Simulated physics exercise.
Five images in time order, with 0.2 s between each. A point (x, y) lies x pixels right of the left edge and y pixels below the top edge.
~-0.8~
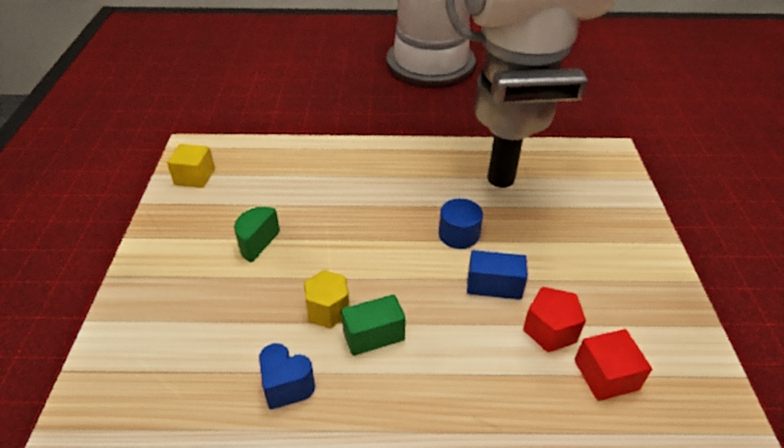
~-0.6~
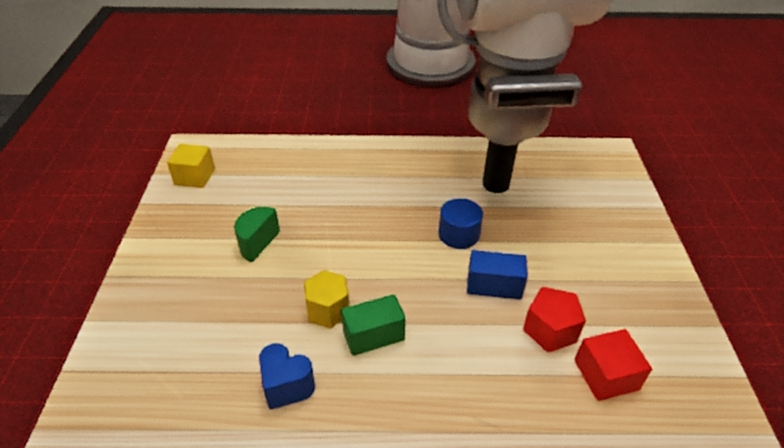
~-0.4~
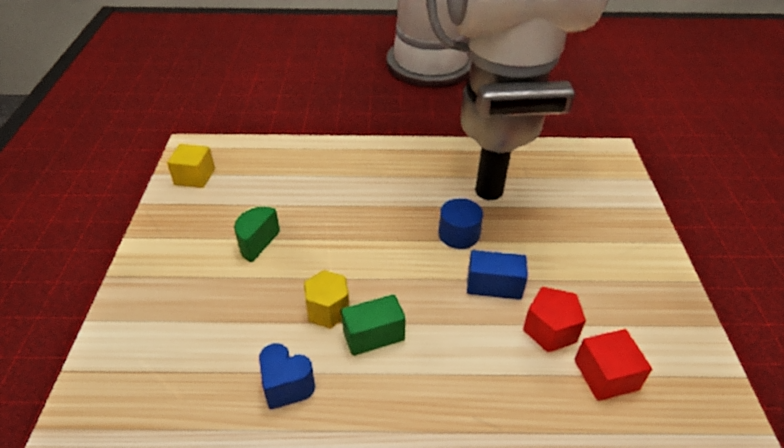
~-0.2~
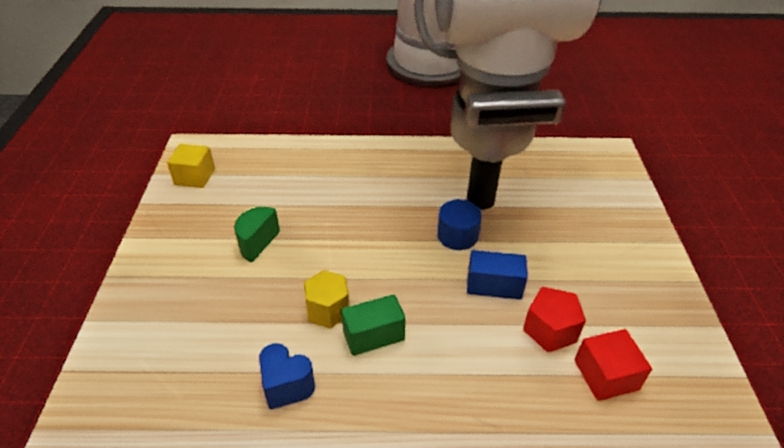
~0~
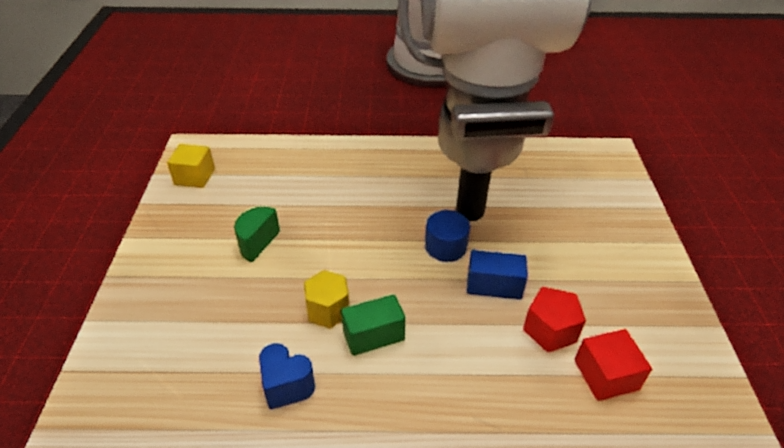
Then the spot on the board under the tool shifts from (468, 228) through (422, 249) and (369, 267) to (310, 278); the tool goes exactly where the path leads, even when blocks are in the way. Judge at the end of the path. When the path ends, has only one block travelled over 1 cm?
Yes, that is how it ends up.
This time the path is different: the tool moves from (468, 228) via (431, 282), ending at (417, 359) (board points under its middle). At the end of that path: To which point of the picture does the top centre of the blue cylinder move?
It should be at (388, 276) by then.
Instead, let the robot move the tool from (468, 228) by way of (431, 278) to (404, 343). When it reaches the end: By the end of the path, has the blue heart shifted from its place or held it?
The block stays on its spot.
What follows on the original path. One third of the way, tool (423, 233); blue cylinder (410, 252).
Two thirds of the way, tool (368, 250); blue cylinder (390, 270).
At the end, tool (308, 261); yellow six-sided block not moved; blue cylinder (390, 270).
